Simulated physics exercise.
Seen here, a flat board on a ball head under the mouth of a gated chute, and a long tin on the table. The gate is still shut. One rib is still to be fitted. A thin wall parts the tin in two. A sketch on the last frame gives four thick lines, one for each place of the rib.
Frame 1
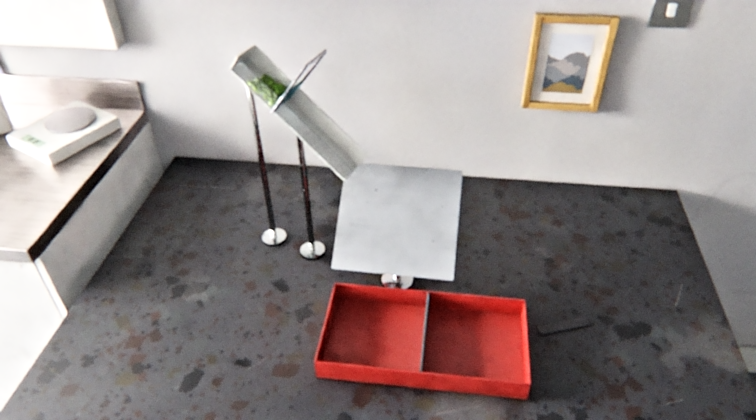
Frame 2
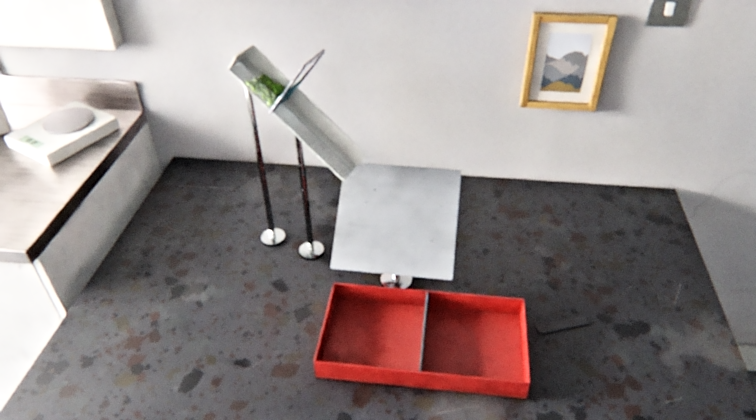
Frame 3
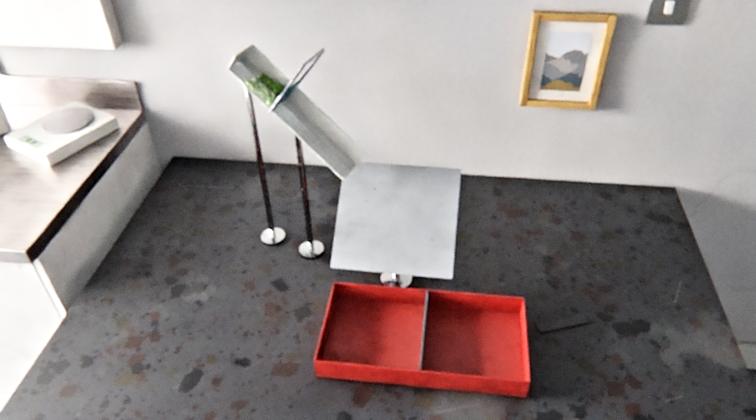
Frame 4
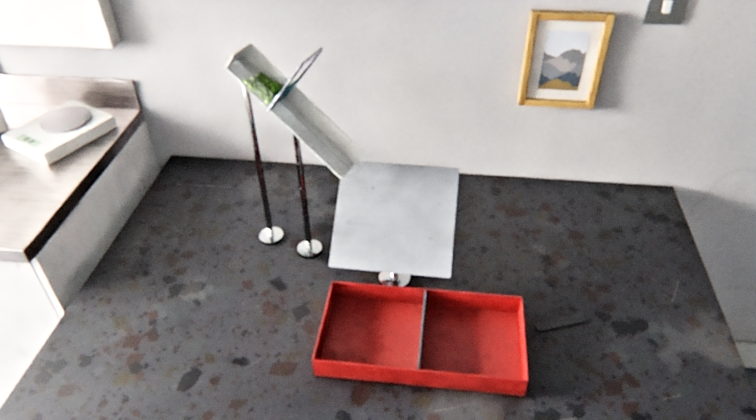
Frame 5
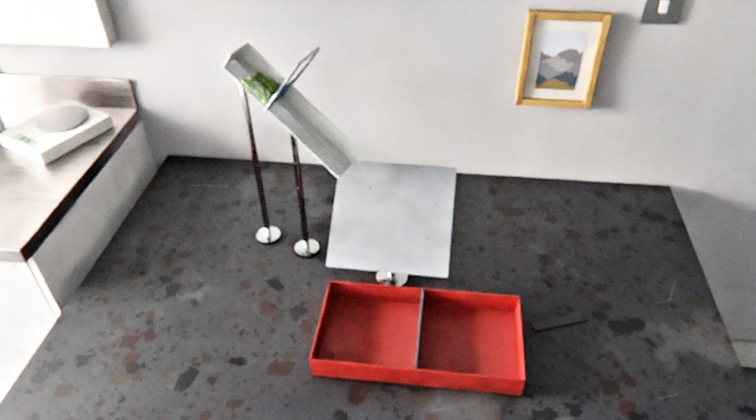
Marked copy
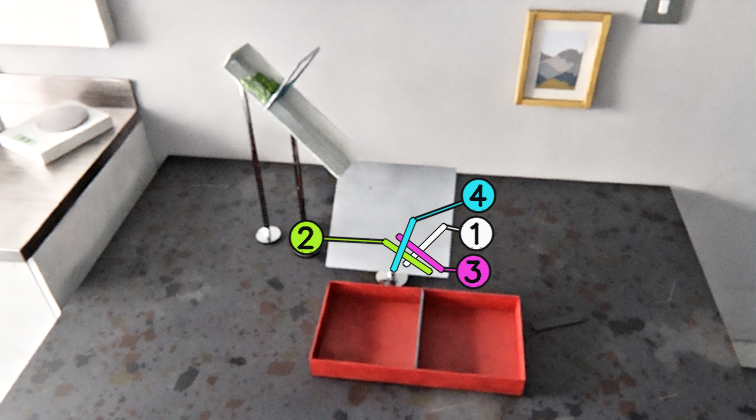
On a dark speckled countertop, a chute holding green peas behind a closed gate, a tilted board and a divided red tin staying still.
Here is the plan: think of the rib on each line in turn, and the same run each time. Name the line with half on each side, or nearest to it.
3 beats the others.
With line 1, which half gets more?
The left half.
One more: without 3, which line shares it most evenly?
Line 2.
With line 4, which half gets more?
The left half.
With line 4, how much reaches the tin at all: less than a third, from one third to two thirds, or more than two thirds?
More than two thirds.
On the marked copy, line 1 from (443, 226) to (406, 263); line 2 from (385, 241) to (429, 271); line 3 from (399, 236) to (441, 269); line 4 from (413, 220) to (393, 269).
With 1, of what is caught, almost all in the left half, just a few in the right.
With 2, of what is caught, roughly a quarter in the left half, the larger part in the right.
With 3, of what is caught, roughly half in the left half, roughly half in the right.
With 4, of what is caught, almost all in the left half, about a tenth in the right.
